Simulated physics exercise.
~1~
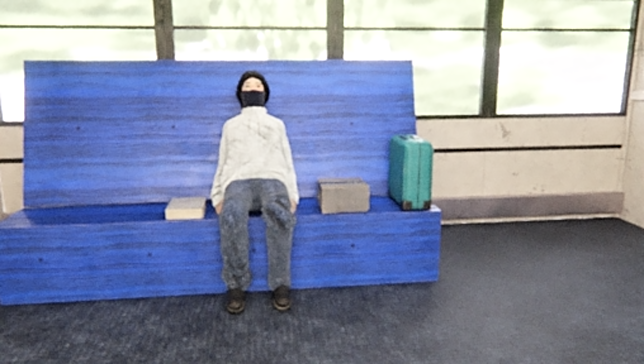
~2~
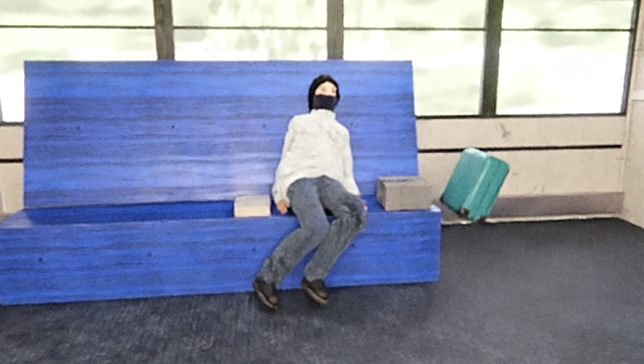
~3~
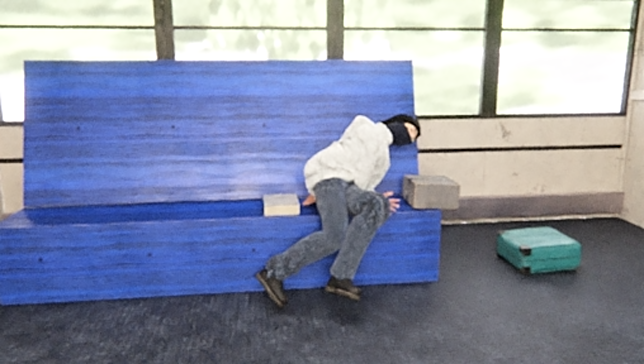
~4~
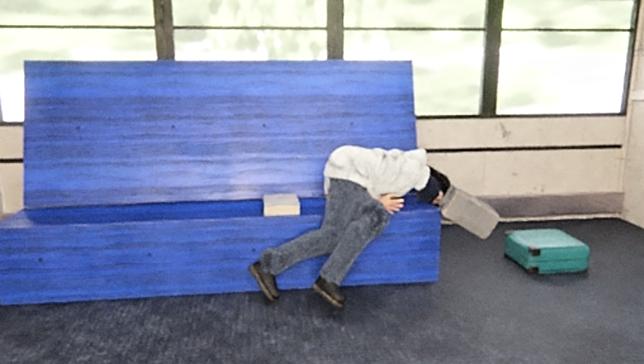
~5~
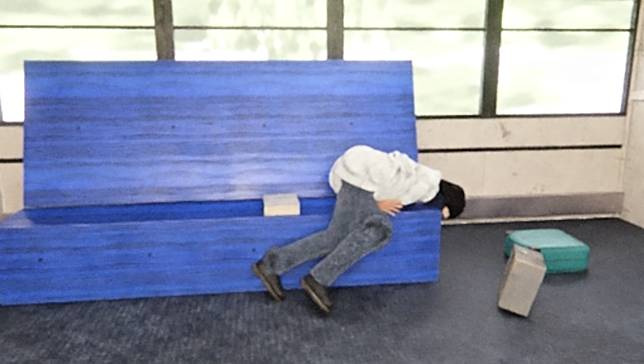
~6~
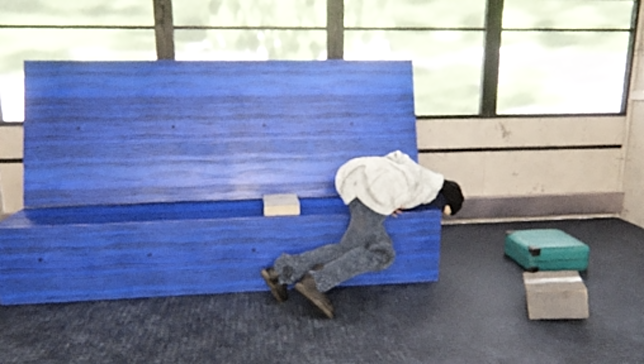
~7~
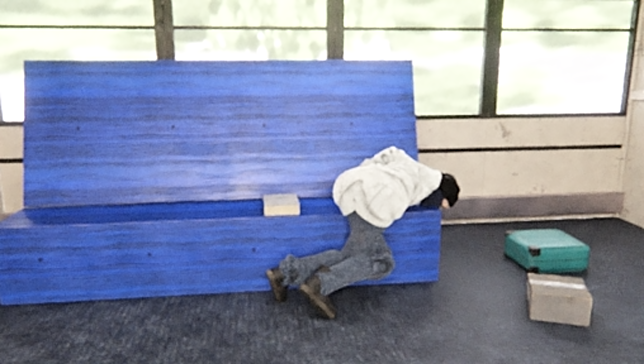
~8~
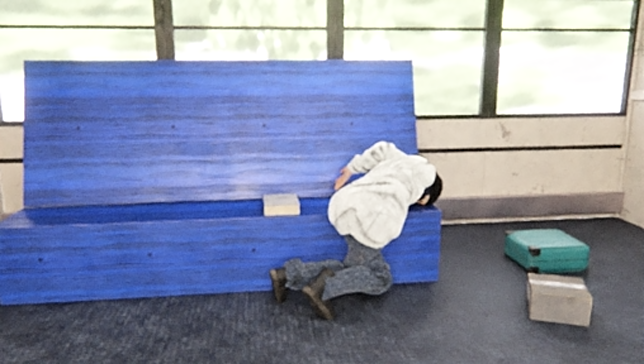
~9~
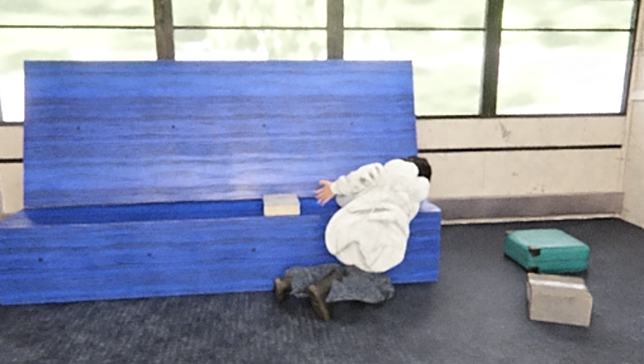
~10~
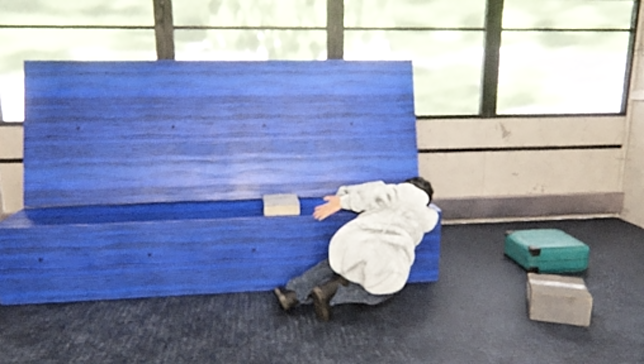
A person in a white top, jeans and a dark face covering sits on a long blue bench beneath windows, viewed from the front by a still camera. A pale block lies to the left, with a grey carton and an upright teal case to the right. Everything slides right, and the case tips off the end onto the dark floor. The person topples sideways as the carton follows, tumbling down beside the case. The pale block stays on the bench, while the person slips off the seat and ends slumped low against its right end, one arm stretched left.
